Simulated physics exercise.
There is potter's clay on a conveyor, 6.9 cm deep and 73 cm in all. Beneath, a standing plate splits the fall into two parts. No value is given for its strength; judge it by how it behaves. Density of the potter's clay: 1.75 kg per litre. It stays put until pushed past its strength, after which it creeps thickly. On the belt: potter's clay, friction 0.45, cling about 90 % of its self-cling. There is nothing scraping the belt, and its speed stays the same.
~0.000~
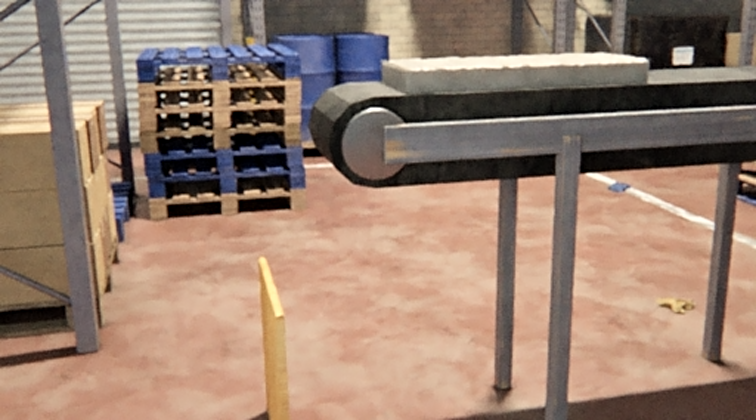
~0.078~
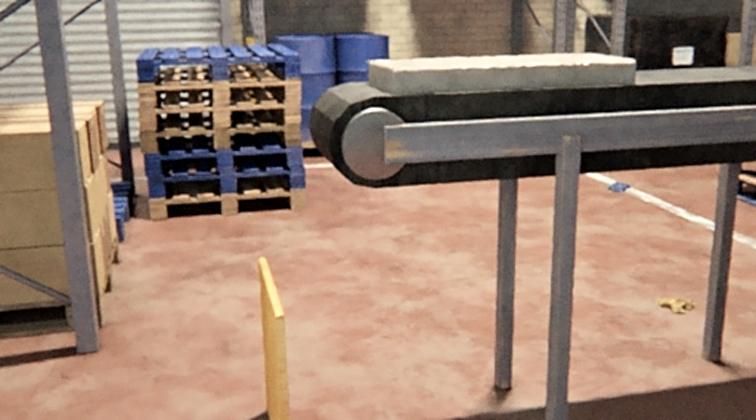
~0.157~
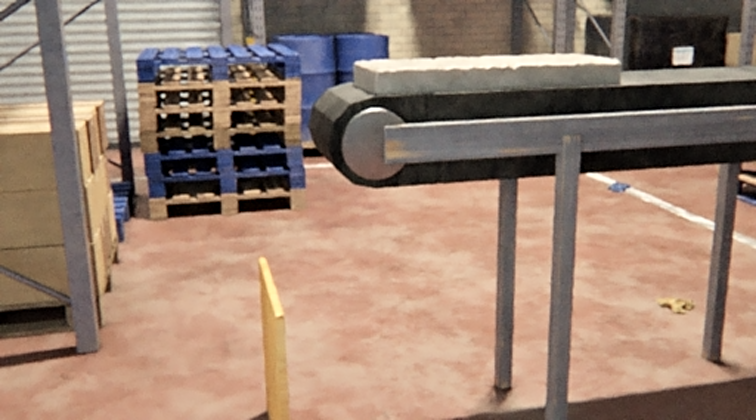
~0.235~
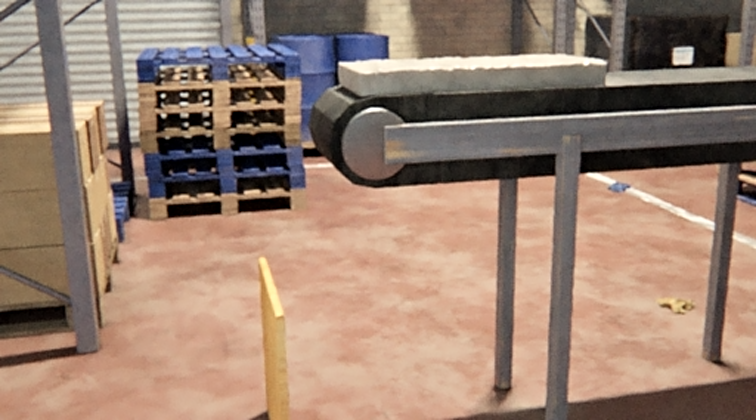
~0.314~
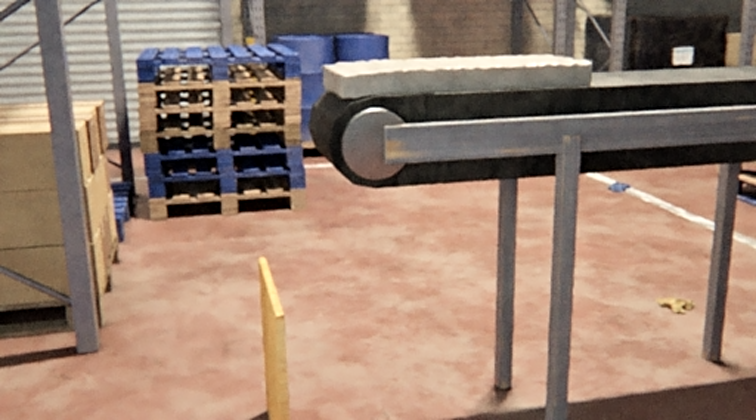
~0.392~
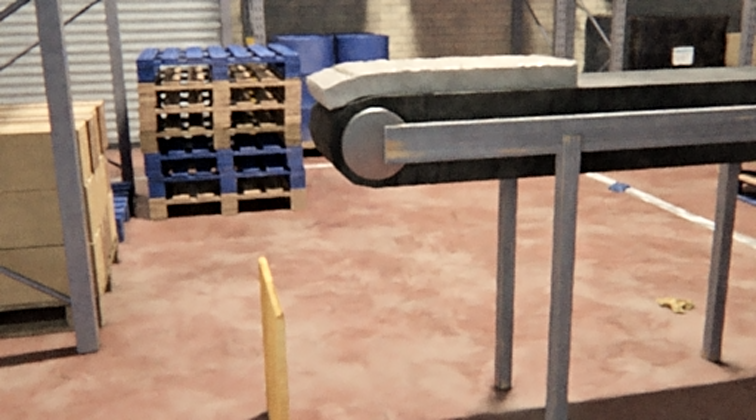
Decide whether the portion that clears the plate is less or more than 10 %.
In the end it comes to a lower value than 10 %.
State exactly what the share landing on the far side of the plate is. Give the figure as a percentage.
Close to 0 in a hundred.
After 0.74 s, 0 % is beyond the plate's line.
After 1.16 s, 0 % is beyond the plate's line.
After 1.57 s, 0 % is beyond the plate's line.
After 1.99 s, 0 % is beyond the plate's line.
After 3.34 s, 0 % is beyond the plate's line.
